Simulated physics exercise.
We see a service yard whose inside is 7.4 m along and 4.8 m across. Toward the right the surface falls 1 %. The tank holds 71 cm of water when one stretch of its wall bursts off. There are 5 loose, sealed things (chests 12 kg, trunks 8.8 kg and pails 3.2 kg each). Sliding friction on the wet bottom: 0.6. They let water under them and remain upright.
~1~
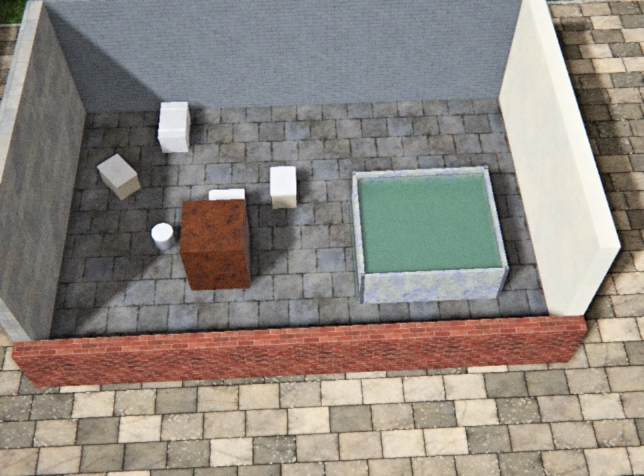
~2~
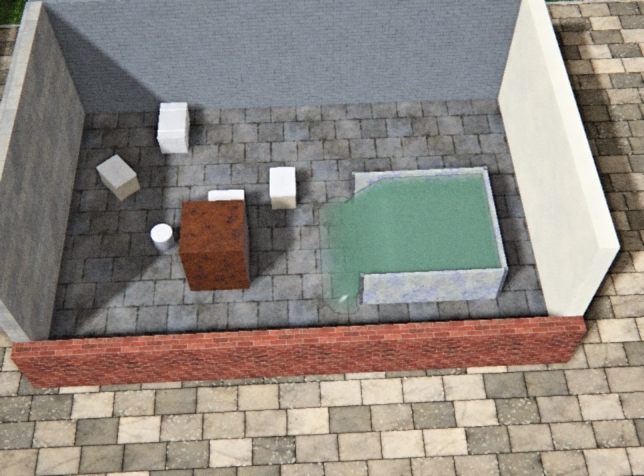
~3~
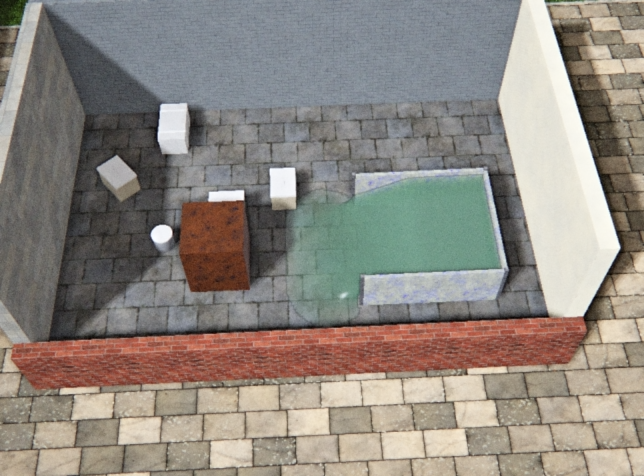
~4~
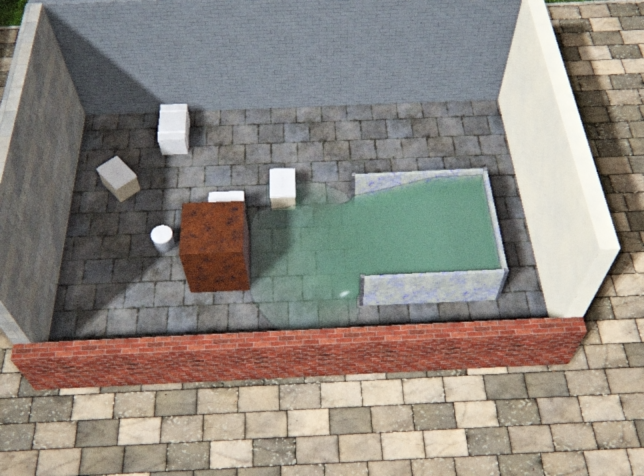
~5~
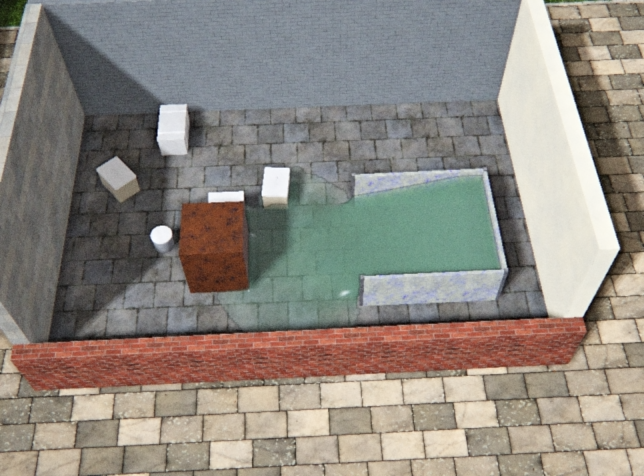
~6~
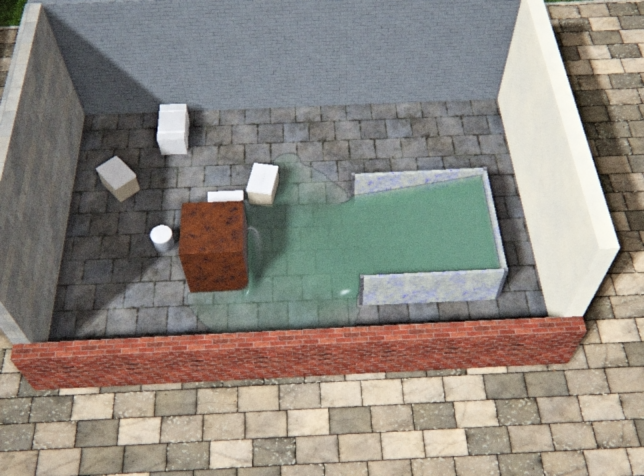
Green water pours left from a walled tank, spreads across the paving and shifts a white block.
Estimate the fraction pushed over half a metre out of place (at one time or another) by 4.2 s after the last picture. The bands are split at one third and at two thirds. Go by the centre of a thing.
I expect the share moved that far will be two thirds or over.
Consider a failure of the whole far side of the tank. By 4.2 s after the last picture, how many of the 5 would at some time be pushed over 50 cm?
That gives 3 of them.
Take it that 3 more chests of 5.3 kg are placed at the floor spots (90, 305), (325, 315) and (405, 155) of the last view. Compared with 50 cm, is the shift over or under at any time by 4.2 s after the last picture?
Outcome: Breaks the threshold first, breaks the threshold next, stays within last.
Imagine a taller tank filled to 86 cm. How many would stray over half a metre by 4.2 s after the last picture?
That would give 5.
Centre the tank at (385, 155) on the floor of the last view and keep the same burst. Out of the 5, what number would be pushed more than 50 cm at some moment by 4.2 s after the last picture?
The answer would then be 5.
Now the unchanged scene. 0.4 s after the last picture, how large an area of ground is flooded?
That flooded area is roughly 14 m2.
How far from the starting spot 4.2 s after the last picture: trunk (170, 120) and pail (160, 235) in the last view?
Respectively, 30 centimetres and 40 centimetres.
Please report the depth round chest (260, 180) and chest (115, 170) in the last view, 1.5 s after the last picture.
First roughly 10 cm, second roughly 5 cm.
Then, 0.4 s after the last picture 2 of 5 are over 50 cm from their spots; 0 afloat.
Then, 1.5 s after the last picture 4 of 5 are over 50 cm from their spots; 2 afloat.
Then, 2.8 s after the last picture 3 of 5 are over 50 cm from their spots; 5 afloat.
Then, 4.2 s after the last picture 3 of 5 are over 50 cm from their spots, and 5 have been at some point; 5 afloat.
